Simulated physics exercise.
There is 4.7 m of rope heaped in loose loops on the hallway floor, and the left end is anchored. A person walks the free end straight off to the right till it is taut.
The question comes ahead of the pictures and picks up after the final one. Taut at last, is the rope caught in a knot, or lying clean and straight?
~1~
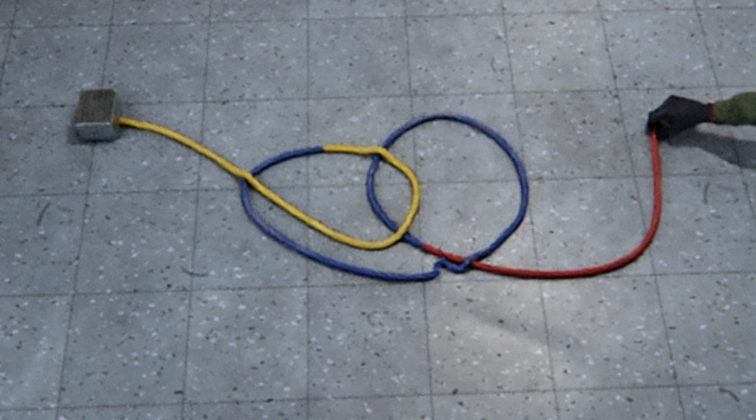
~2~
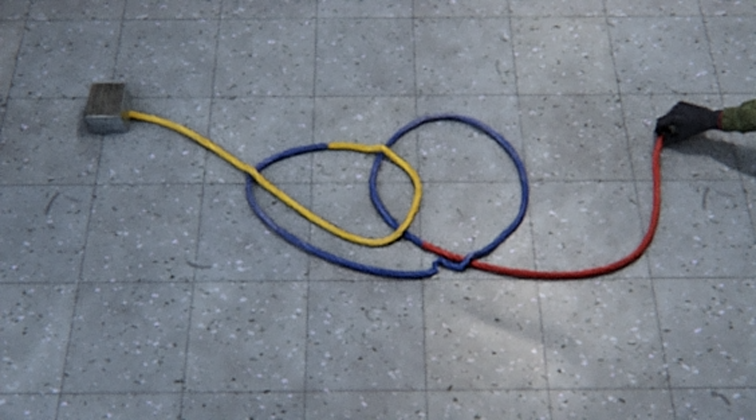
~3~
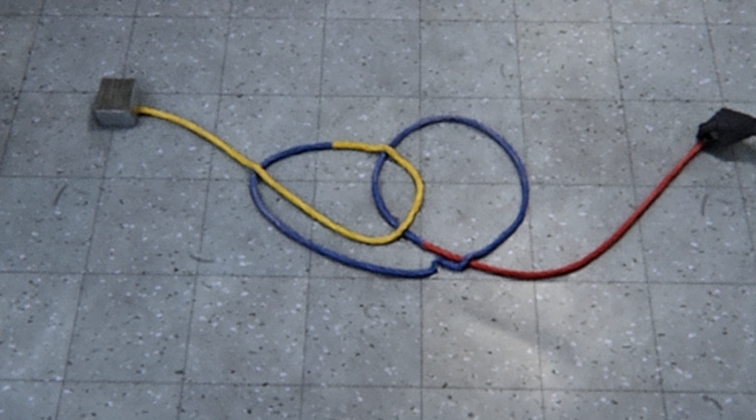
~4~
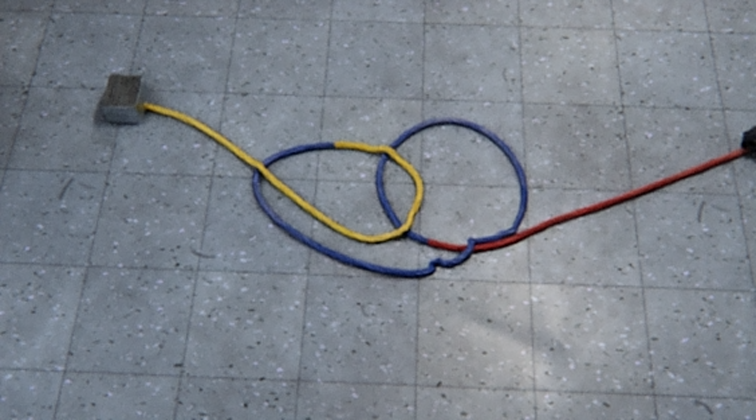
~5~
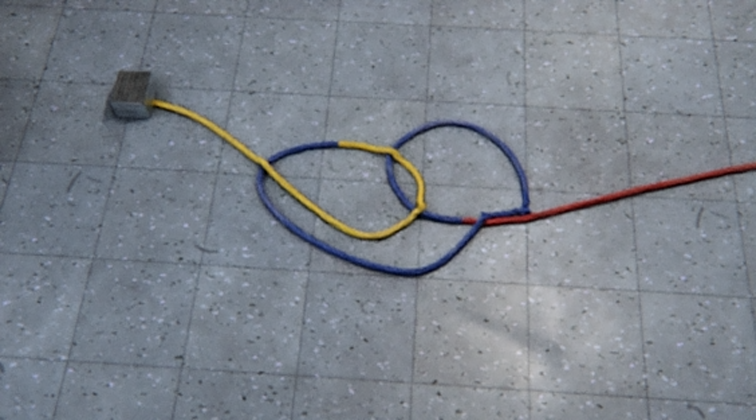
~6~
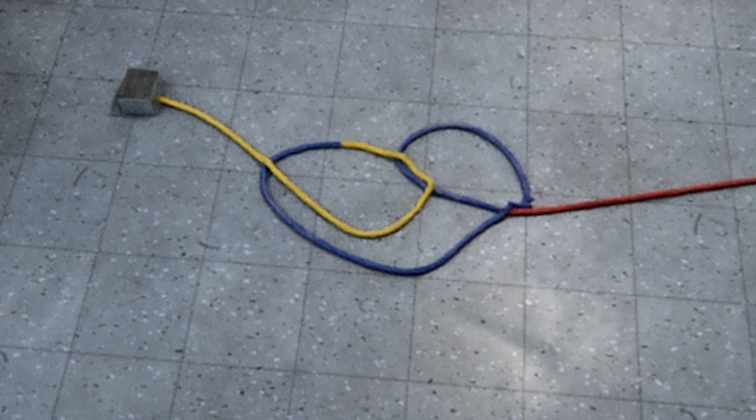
It is going to go straight.
Next, the ends are 2.8 m apart, loops still 50 cm across.
Then, the ends are 3.5 m apart, loops still 33 cm across.
After that, the ends are 4.3 m apart, loops still 27 cm across.
Later, the ends are 4.7 m apart, and it runs straight.
At the end, the ends are 4.7 m apart, and it runs straight.
